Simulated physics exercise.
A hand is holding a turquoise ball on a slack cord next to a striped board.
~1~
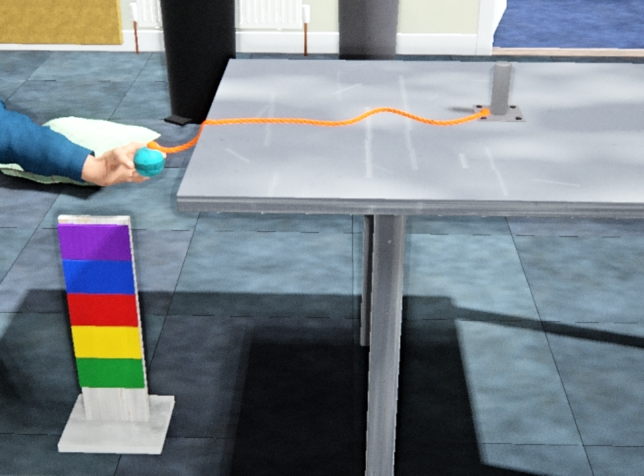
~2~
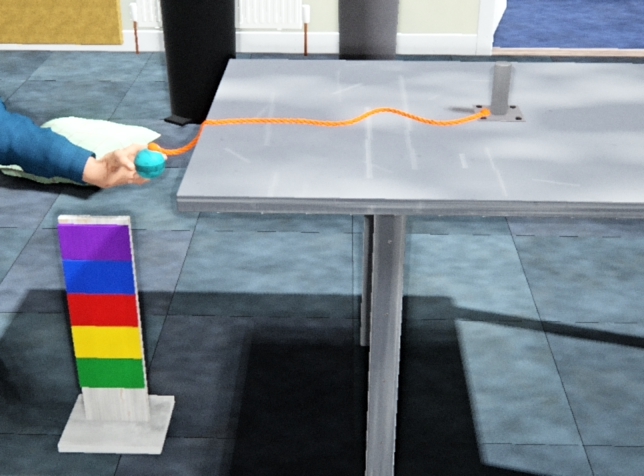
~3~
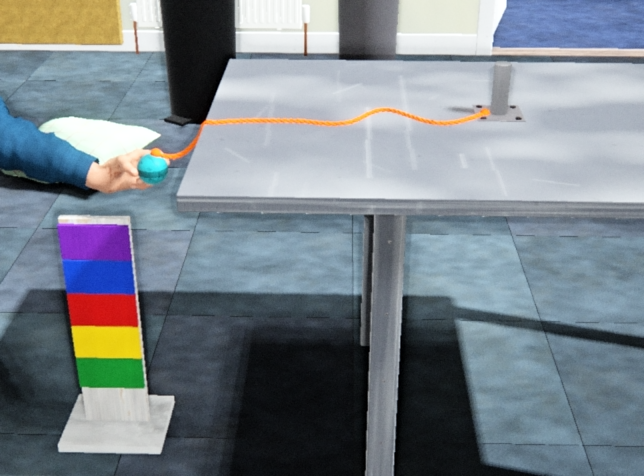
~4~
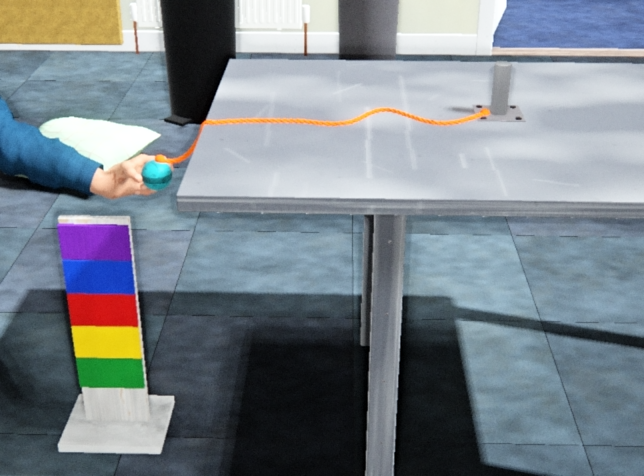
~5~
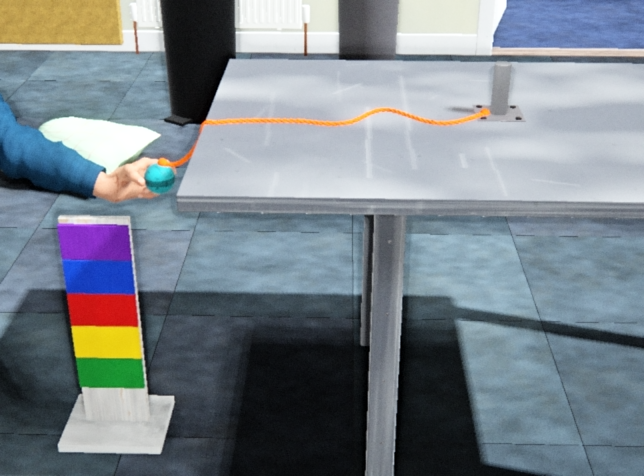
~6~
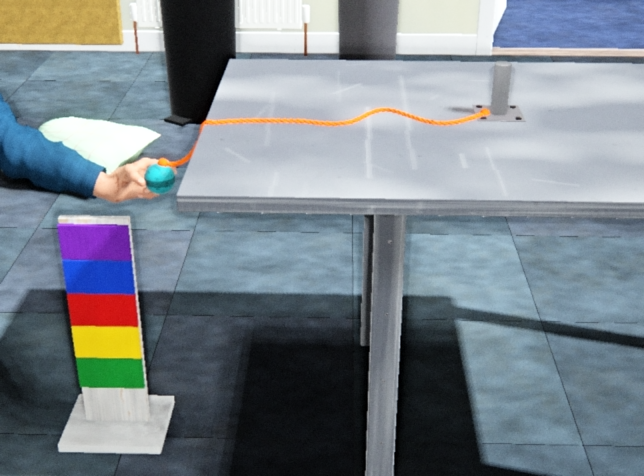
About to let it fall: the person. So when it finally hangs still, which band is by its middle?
At purple.
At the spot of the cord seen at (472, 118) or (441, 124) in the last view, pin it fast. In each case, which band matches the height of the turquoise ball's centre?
Results, in sequence: Purple / purple.
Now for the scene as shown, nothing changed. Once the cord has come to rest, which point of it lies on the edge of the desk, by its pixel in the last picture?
In the last picture it is at roughly (248, 121).
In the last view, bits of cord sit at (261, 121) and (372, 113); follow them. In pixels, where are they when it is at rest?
One finishes at (219, 121) and the other at (345, 117).
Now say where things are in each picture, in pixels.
The first frame shows turquoise ball (149, 161); purple (94, 244); blue (98, 278); red (103, 311); yellow (107, 343); green (110, 374).
The second frame shows turquoise ball (149, 163); cord through (461, 121) (404, 114) (353, 122) (281, 121) (214, 123).
The third frame shows turquoise ball (153, 169).
The fourth frame shows turquoise ball (157, 175); cord through (461, 121) (404, 114) (353, 122) (281, 121) (214, 123).
The fifth frame shows turquoise ball (160, 178).
The sixth frame shows turquoise ball (160, 178); cord through (461, 121) (404, 114) (353, 122) (281, 121) (214, 123).
A little later, ball near (214, 241); level with purple.
Next, ball near (189, 239); level with purple.
When it is over, ball near (215, 241); level with purple. Its centre hangs level with the purple band.
